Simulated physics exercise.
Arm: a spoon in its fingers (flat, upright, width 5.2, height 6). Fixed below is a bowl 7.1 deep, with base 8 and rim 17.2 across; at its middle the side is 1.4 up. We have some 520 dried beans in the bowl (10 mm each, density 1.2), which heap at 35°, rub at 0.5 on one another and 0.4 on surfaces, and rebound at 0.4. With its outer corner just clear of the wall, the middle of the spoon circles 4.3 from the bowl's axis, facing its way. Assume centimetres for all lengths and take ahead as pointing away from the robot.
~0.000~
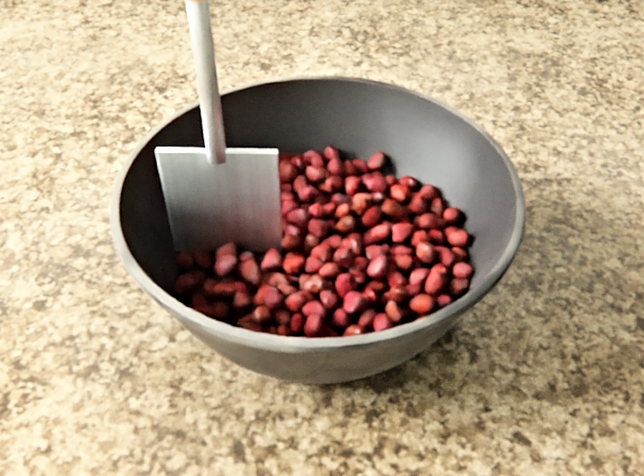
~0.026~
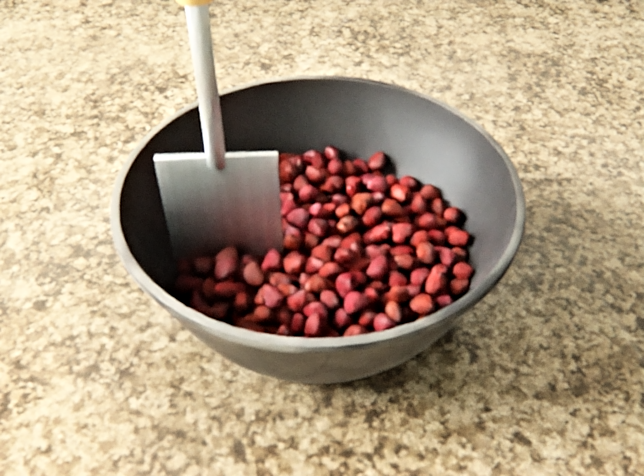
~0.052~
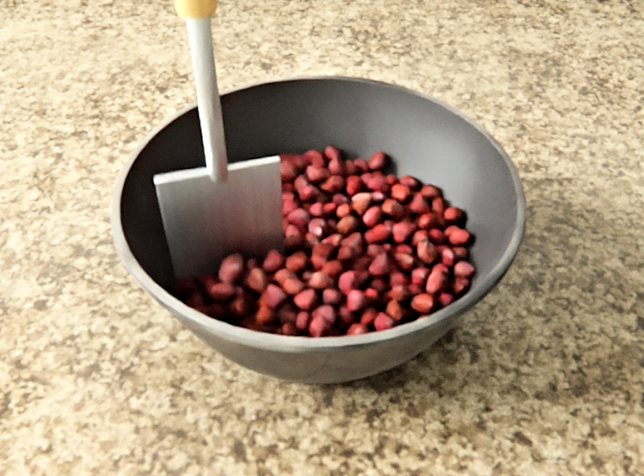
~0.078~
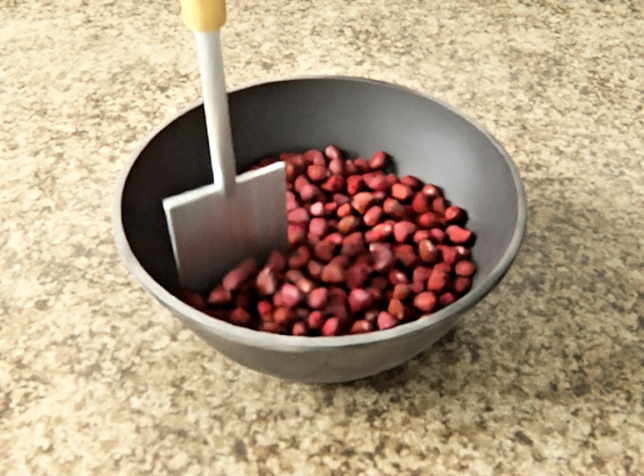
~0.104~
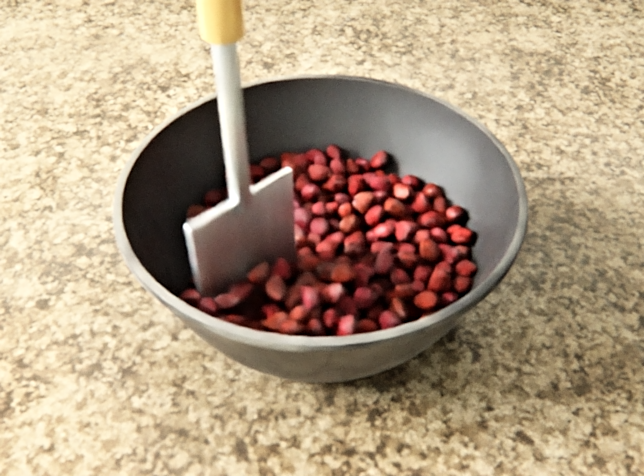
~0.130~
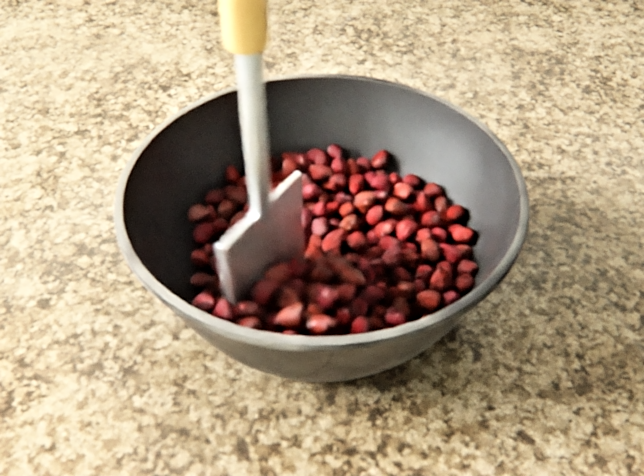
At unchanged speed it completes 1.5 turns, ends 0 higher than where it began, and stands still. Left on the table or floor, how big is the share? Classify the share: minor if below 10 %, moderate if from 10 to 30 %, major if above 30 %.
Moderate, from 10 to 30 %.
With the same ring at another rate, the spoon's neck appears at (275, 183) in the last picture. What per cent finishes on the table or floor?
About 20 per cent.
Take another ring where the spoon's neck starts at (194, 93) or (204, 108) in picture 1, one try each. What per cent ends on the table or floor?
Close to 0 per cent for the first and close to 10 per cent for the second.
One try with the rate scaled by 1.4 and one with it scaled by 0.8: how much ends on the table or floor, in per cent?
It would be some 30 and 10 percent respectively.
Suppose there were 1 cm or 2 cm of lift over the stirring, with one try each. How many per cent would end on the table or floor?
Estimates: 10 % and 5 %.
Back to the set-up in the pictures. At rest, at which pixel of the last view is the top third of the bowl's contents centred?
I'd put it at about (391, 187).
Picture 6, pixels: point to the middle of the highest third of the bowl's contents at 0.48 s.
I'd put its middle near (310, 144).
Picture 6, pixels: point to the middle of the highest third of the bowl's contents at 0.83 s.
Roughly pixel (347, 307).
After 0.48 s, 247° round, highest piece 9 above the table; 492 in the bowl, 12 on the table or floor, 17 in flight or on the tool.
After 0.83 s, 75° round, highest piece 9 above the table; 452 in the bowl, 53 on the table or floor, 16 in flight or on the tool.
After 1.20 s, 180° round, highest piece 8 above the table; 436 in the bowl, 85 on the table or floor.
After 1.90 s, 180° round, highest piece 7 above the table; 436 in the bowl, 85 on the table or floor.
In the end, 436 in the bowl, 85 on the table or floor. That is 16 % on the table or floor.
